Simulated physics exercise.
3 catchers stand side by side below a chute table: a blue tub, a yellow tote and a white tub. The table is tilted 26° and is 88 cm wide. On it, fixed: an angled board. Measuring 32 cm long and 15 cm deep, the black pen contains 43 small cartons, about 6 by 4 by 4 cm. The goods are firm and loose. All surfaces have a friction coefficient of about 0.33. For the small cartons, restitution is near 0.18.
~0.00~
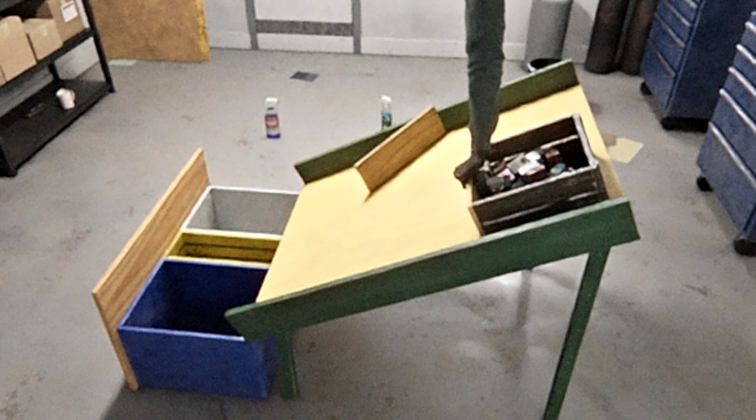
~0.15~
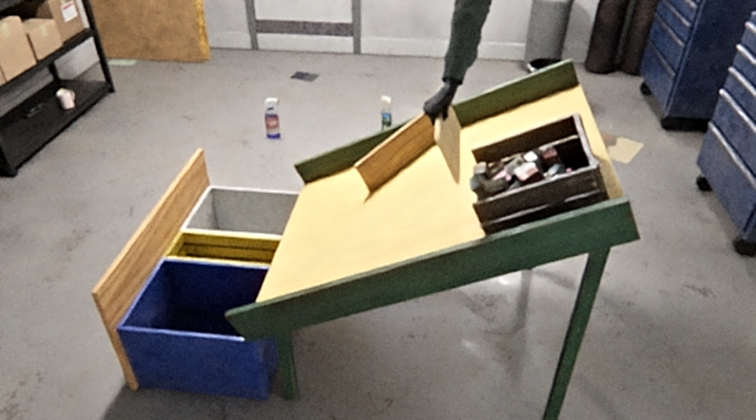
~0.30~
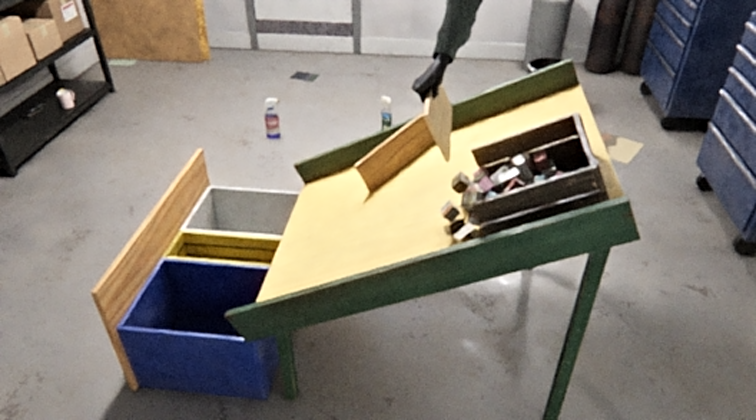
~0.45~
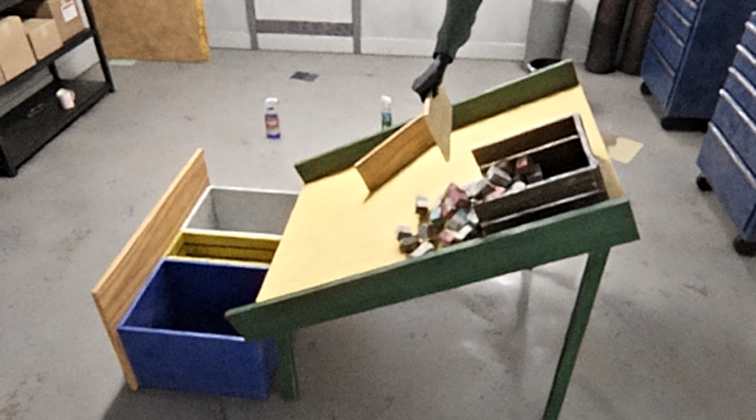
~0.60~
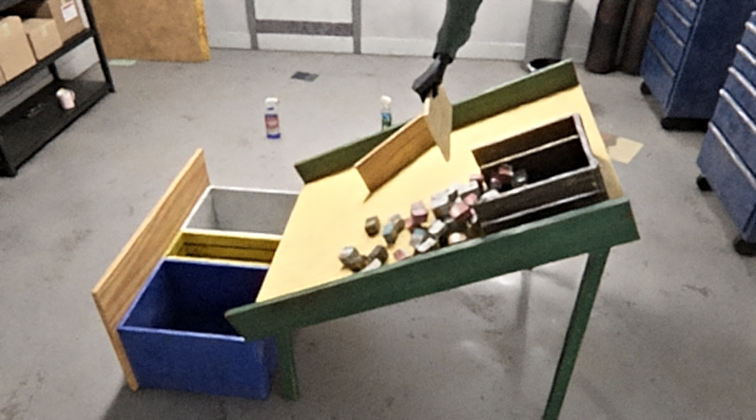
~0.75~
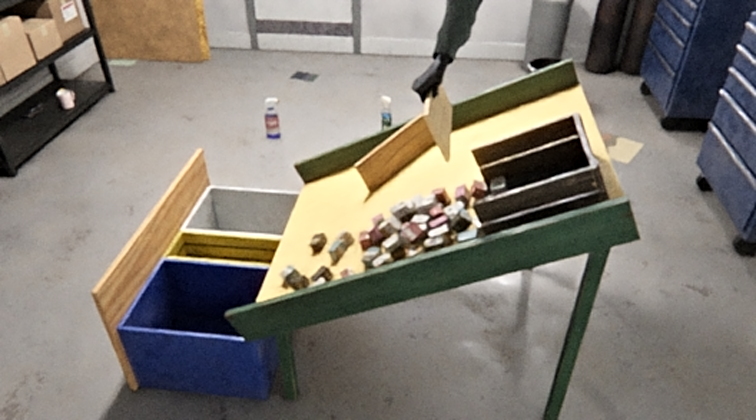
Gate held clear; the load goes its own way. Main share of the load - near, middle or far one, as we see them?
Most likely the forward one gets the most.
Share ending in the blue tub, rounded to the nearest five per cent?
I'd say close to 95 per cent, give or take.
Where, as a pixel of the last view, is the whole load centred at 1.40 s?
Look near pixel (202, 324).
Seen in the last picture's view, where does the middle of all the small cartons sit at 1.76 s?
Near (186, 340).
After 0.91 s, 2 in the blue tub, 40 on the slope and 1 in the air.
After 1.11 s, 10 in the blue tub, 28 on the slope and 5 in the air.
After 1.40 s, 32 in the blue tub, 2 in the yellow tote, 6 on the slope and 3 in the air.
When it is over (at 1.76 s), 40 in the blue tub and 3 in the yellow tote.
